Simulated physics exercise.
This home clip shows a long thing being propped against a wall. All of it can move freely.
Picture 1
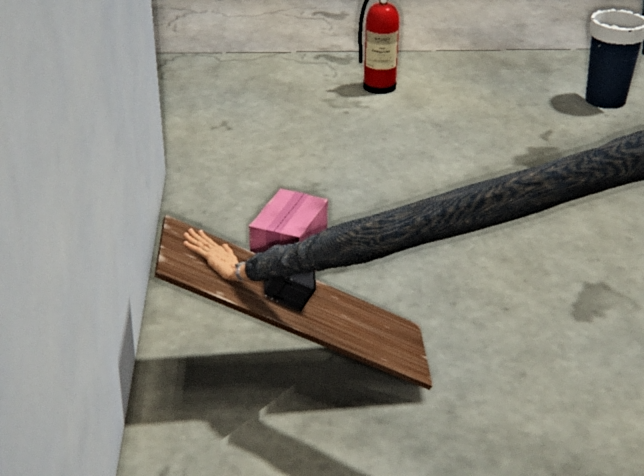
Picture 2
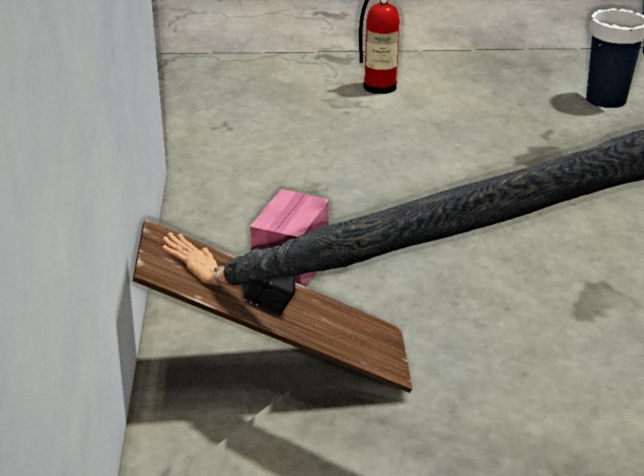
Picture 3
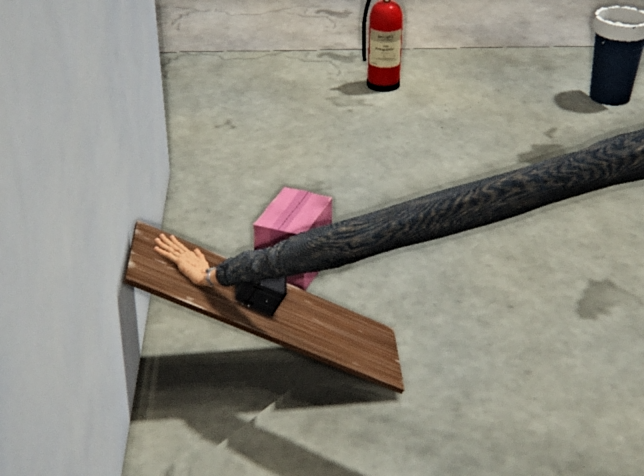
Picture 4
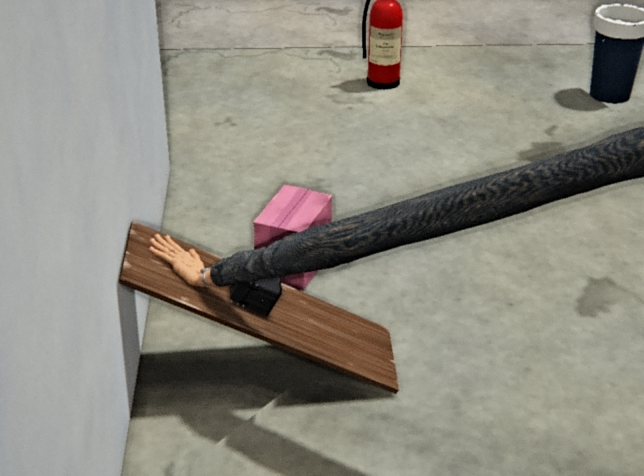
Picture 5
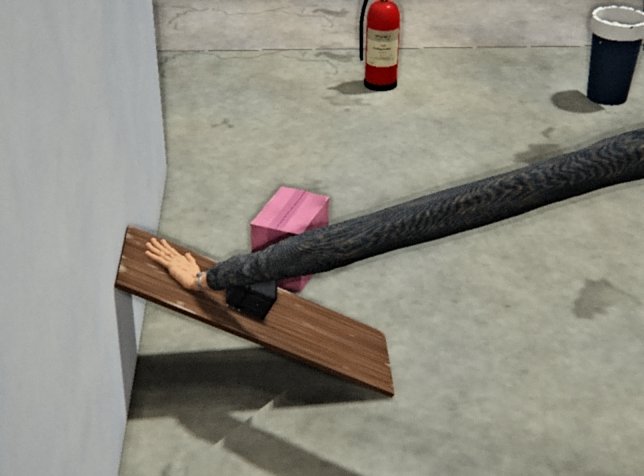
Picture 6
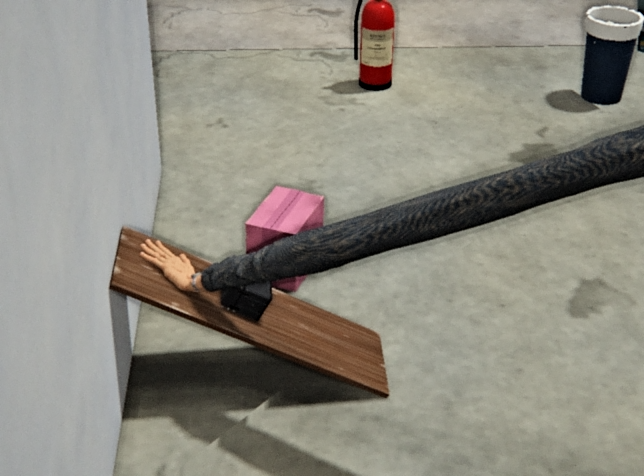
In a room with a concrete floor, a hand in a dark sleeve moved a tilted brown board a short way left to the pale wall, in front of a pink box.
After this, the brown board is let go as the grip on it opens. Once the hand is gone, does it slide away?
Yes, it slides away.
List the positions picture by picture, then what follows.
On its way; brown board (298, 303); pink box (290, 241), in the first picture.
On its way; brown board (278, 307); pink box (291, 241), in the second picture.
On its way; brown board (270, 307); pink box (294, 239), in the third picture.
On its way; brown board (265, 308); pink box (294, 237), in the fourth picture.
Propped up under the hand; brown board (261, 312); pink box (291, 238), in the fifth picture.
Propped up under the hand; brown board (256, 313); pink box (286, 238), in the sixth picture.
Then, 0.30 s after the last picture, brown board sunk by 13° near (269, 337).
Then, 0.50 s after the last picture, brown board sunk by 30° near (279, 342).
Then, 0.70 s after the last picture, brown board sunk by 32° near (280, 360).
Then, 0.80 s after the last picture, brown board sunk by 30° near (280, 360).
At rest, moved from the start, brown board; pink box in place. Seen from the same camera at the end, brown board near (281, 367). The board slides down.
